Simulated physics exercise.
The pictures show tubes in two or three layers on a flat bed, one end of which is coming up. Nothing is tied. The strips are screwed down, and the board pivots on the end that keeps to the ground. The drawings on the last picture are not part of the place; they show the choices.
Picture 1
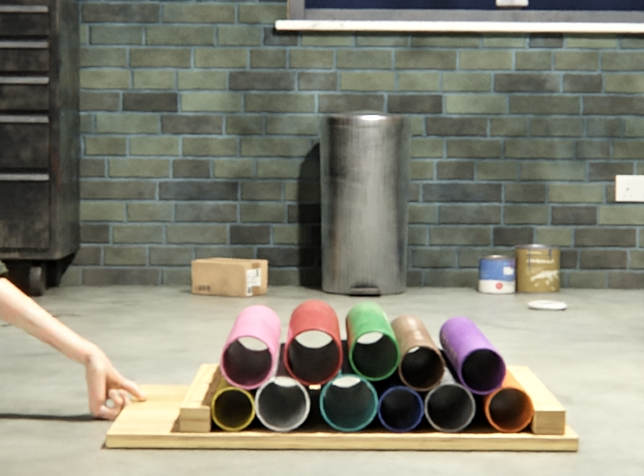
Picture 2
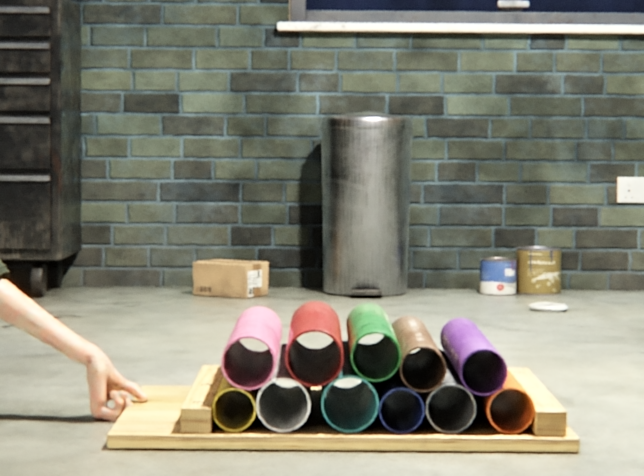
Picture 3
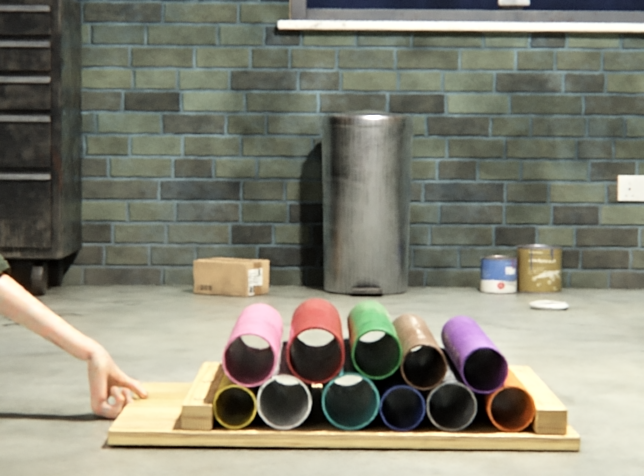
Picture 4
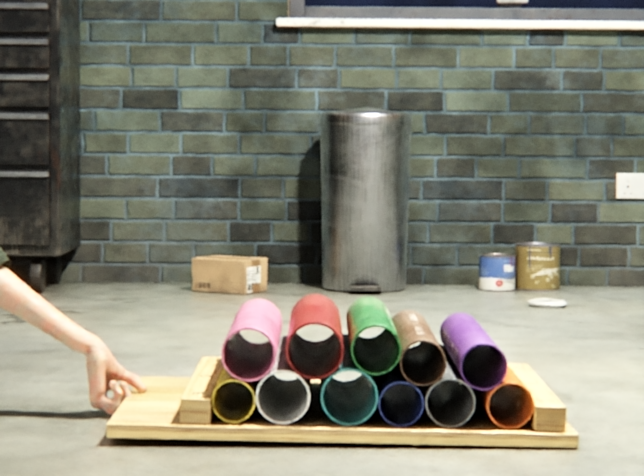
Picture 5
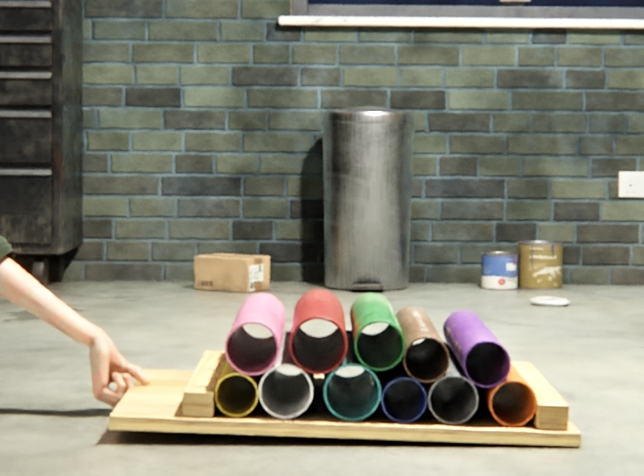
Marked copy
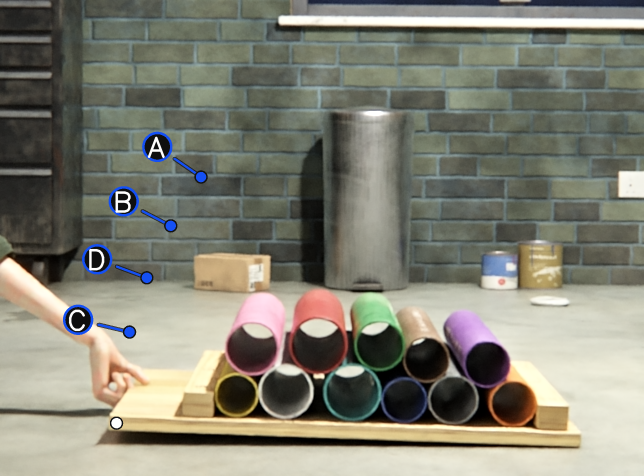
On a grey floor before a brick wall, a hand at the left slowly raised one end of a wooden board slightly, while the colourful tubes stacked in two rows on it barely shifted.
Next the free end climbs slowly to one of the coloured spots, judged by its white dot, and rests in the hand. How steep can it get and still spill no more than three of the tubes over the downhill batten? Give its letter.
It can be raised to B.
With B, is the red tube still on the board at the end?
Yes.
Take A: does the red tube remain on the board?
The red tube: No.
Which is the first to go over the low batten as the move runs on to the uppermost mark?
First is the purple one.
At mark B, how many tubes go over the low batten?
At B the number is three.
On the copy, A at (201, 177); B at (171, 226); C at (130, 332); D at (147, 278); the white dot at (117, 423).
On B. First, board at 16°.
Then, board at 27°.
Finally, board at 27°, three over the low batten (brown, purple, green).
By contrast, A four over the low batten (brown, red, purple, green); C none over the low batten; D three over the low batten (brown, purple, green).
